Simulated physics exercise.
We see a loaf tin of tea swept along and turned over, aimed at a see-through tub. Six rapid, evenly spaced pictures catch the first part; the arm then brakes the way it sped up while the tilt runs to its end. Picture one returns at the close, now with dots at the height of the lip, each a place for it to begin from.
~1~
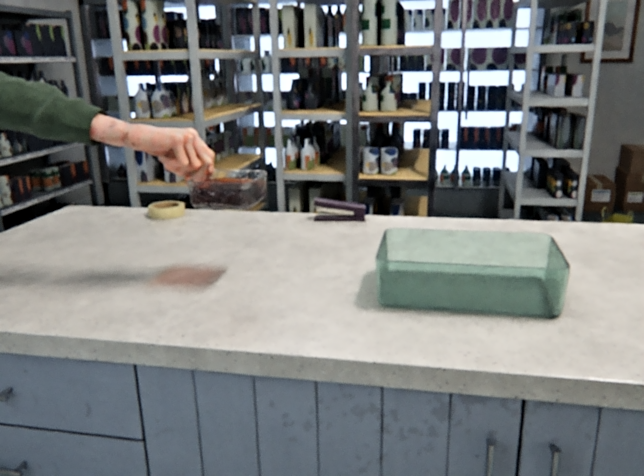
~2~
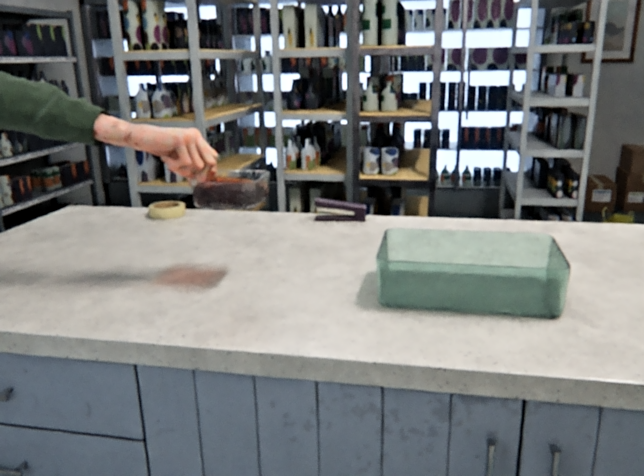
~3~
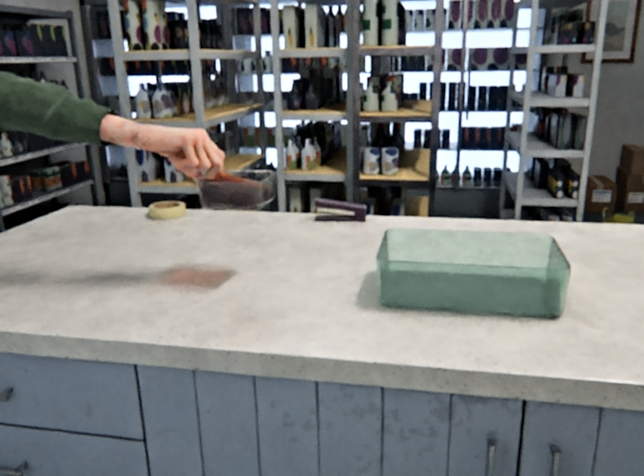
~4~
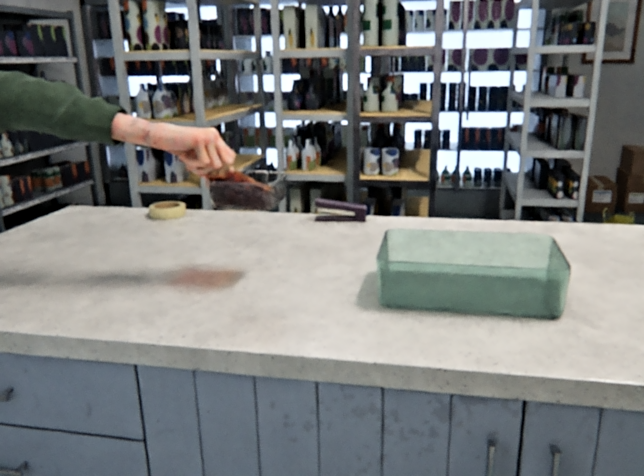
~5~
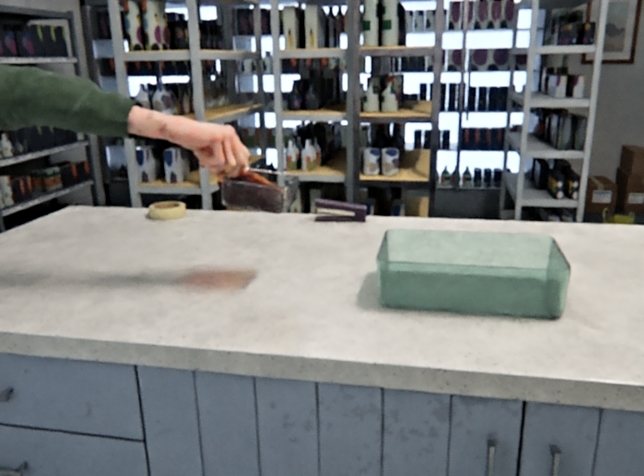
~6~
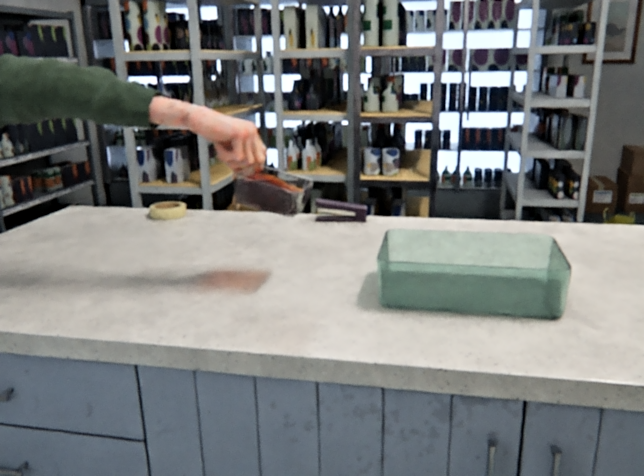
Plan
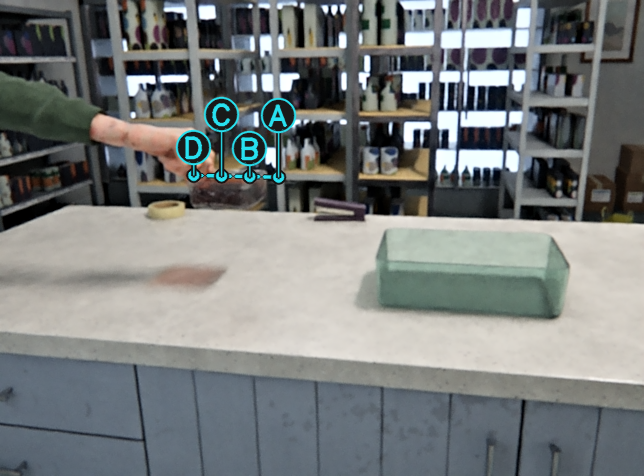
The clip opens with a hand in a green sleeve holding a small, dark container upright above a pale countertop, left of a see-through green tub. The hand barely moves at first, then carries the container a short way right, and finally tilts it slightly toward the tub, which stays still.
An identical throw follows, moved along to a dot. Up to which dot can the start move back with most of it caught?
It is A.
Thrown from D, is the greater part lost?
Yes.
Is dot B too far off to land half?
Yes, it does.
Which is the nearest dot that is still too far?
B it is.
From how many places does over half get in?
One.
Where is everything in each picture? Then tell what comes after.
Upright, lip at (258, 176); tub from (377, 304) to (562, 316); nothing has left yet, in the first picture.
Upright, lip at (261, 176); nothing has left yet, in the second picture.
Upright, lip at (268, 177); nothing has left yet, in the third picture.
Upright, lip at (279, 178); tea is over the rim, down to (217, 175), in the fourth picture.
Tipped about 6°, lip at (292, 181); tea is over the rim, down to (227, 184), in the fifth picture.
Tipped about 14°, lip at (307, 186); tea is over the rim, down to (241, 206), in the sixth picture.
On the marked copy, A at (278, 177); B at (249, 176); C at (221, 176); D at (193, 175).
Choosing A, about 64 % lands in the tub, 34 % falls short.
Choosing B, about 23 % lands in the tub, 73 % falls short and 4 % goes beside or beyond.
Choosing C, about 0 % lands in the tub, 99 % falls short.
Choosing D, about 0 % lands in the tub, 100 % falls short.
